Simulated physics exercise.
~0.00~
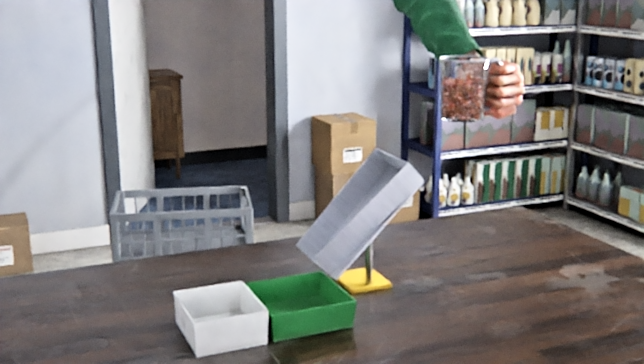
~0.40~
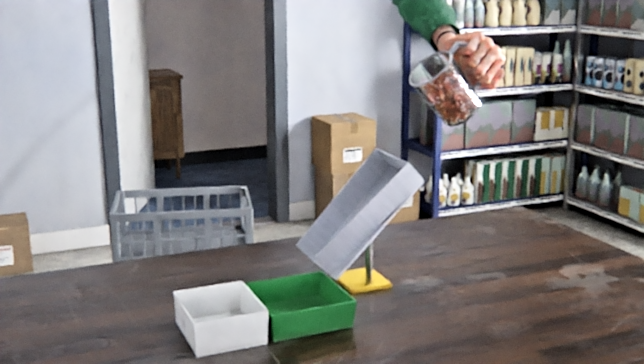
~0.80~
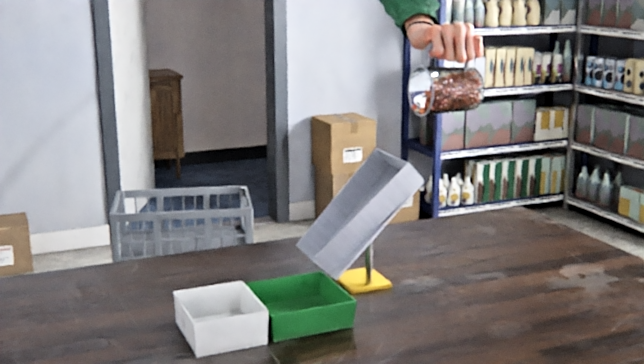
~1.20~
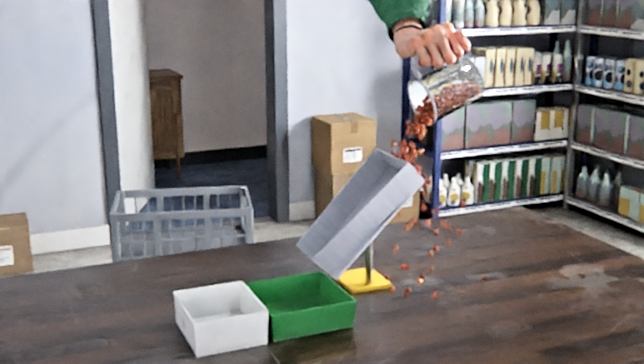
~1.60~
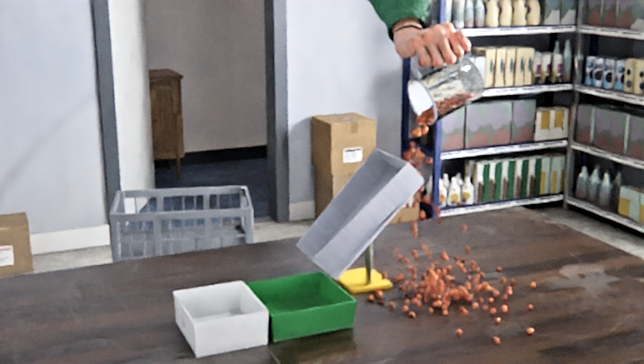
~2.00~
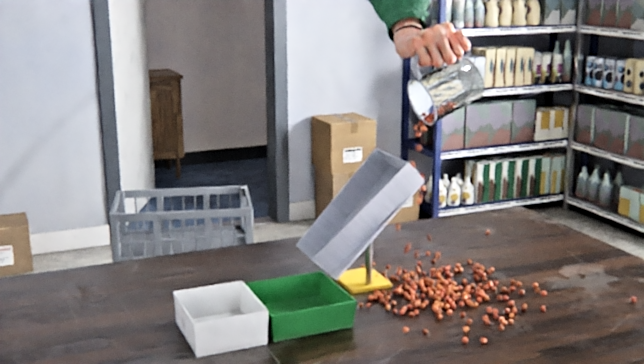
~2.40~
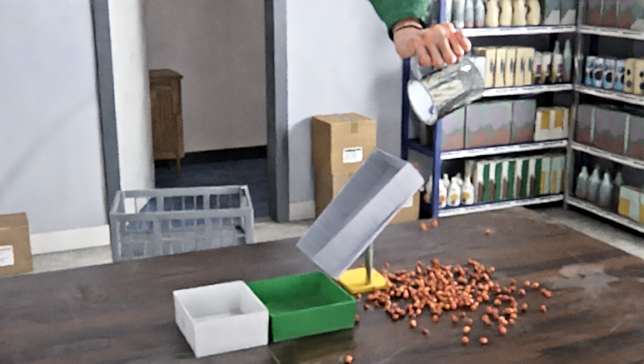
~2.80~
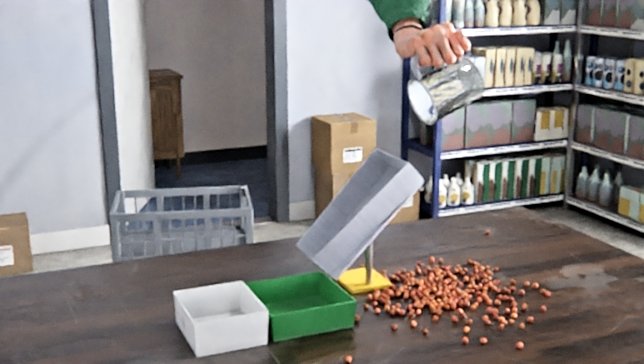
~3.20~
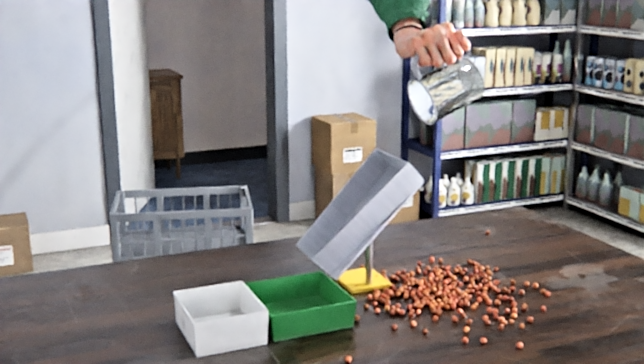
Reddish-brown pellets pour from a hand-tilted clear cup and scatter on the table, missing both tins.
